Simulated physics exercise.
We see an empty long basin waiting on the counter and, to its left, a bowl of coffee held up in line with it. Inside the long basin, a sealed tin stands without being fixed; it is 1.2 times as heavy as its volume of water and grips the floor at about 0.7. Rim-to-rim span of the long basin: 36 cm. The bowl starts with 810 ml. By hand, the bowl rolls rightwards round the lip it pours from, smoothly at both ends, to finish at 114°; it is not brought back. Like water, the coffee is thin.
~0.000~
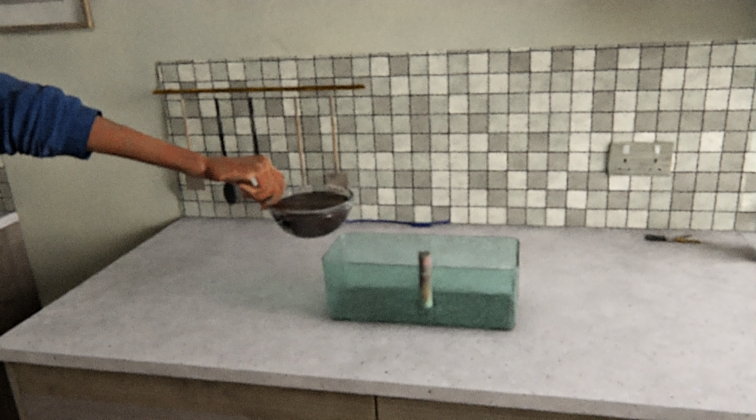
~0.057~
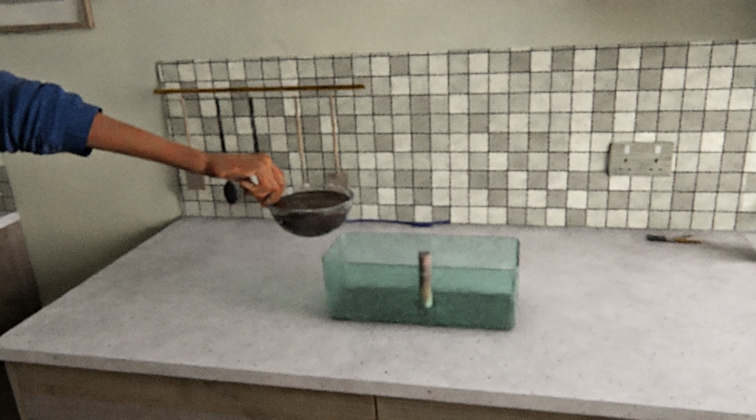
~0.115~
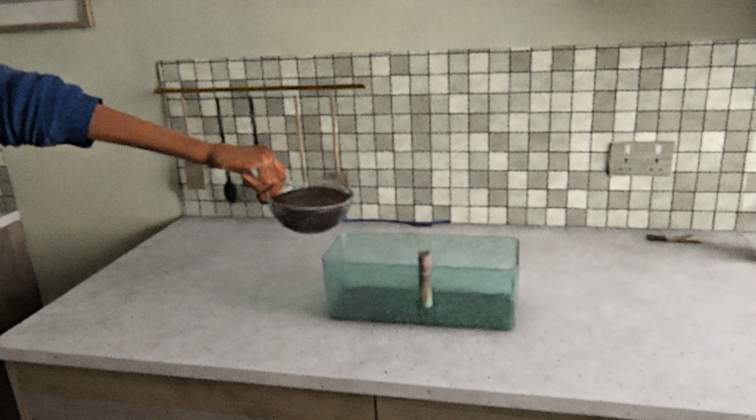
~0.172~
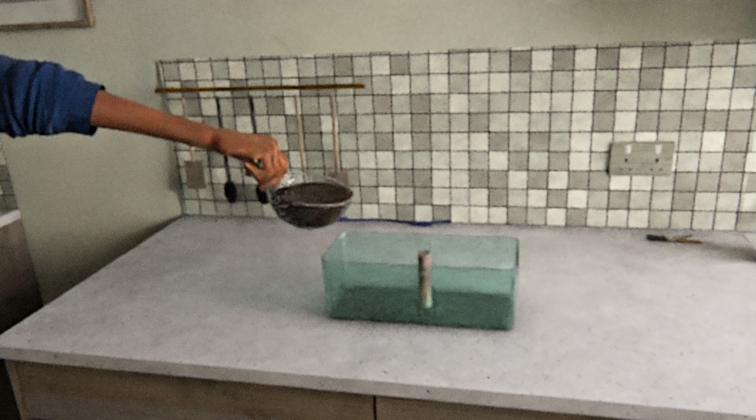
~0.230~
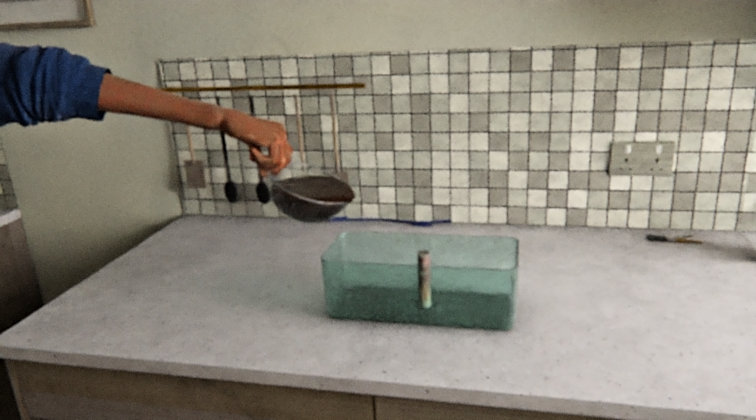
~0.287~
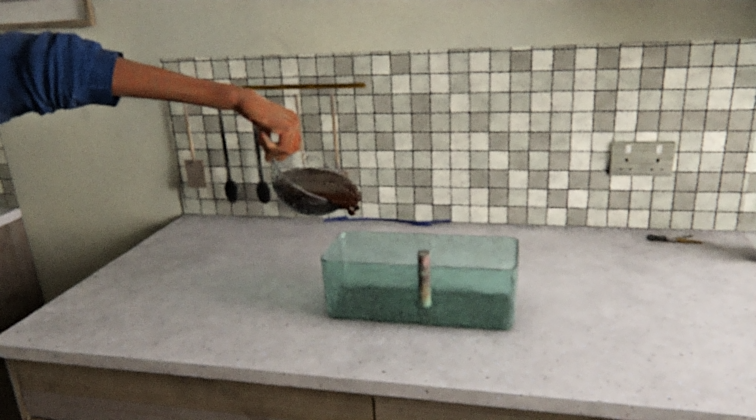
A hand tilting a bowl of dark coffee rightwards above a long greenish clear basin on a counter, coffee reaching its lip.
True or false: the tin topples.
True.
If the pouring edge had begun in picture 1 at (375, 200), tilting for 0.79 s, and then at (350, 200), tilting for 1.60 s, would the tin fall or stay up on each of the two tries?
Trial 1 - tin stays standing; trial 2 - tin stays standing.
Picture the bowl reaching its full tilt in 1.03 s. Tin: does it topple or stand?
Result: Tin tipped over.
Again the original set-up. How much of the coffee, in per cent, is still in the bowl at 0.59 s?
Roughly 10 %.
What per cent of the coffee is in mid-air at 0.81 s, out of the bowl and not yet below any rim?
About 2 per cent.
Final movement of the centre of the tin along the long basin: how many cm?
Around 8.5 cm.
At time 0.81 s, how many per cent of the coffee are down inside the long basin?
Value: Approx. 98 %.
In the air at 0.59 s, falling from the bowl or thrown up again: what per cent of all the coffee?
52 per cent.
Then, 0.59 s in, the tilt is 97° and 10 per cent is still to pour; the tin stands where it began.
Then, 0.81 s in, the tilt is 114° and 0 per cent is still to pour; the tin lies on its side.
Then, 1.04 s in, the tilt is 114° and 0 per cent is still to pour; the tin lies on its side.
Then, 1.29 s in, the tilt is 114° and 0 per cent is still to pour; the tin lies on its side.
Finally, the tin lies on its side.
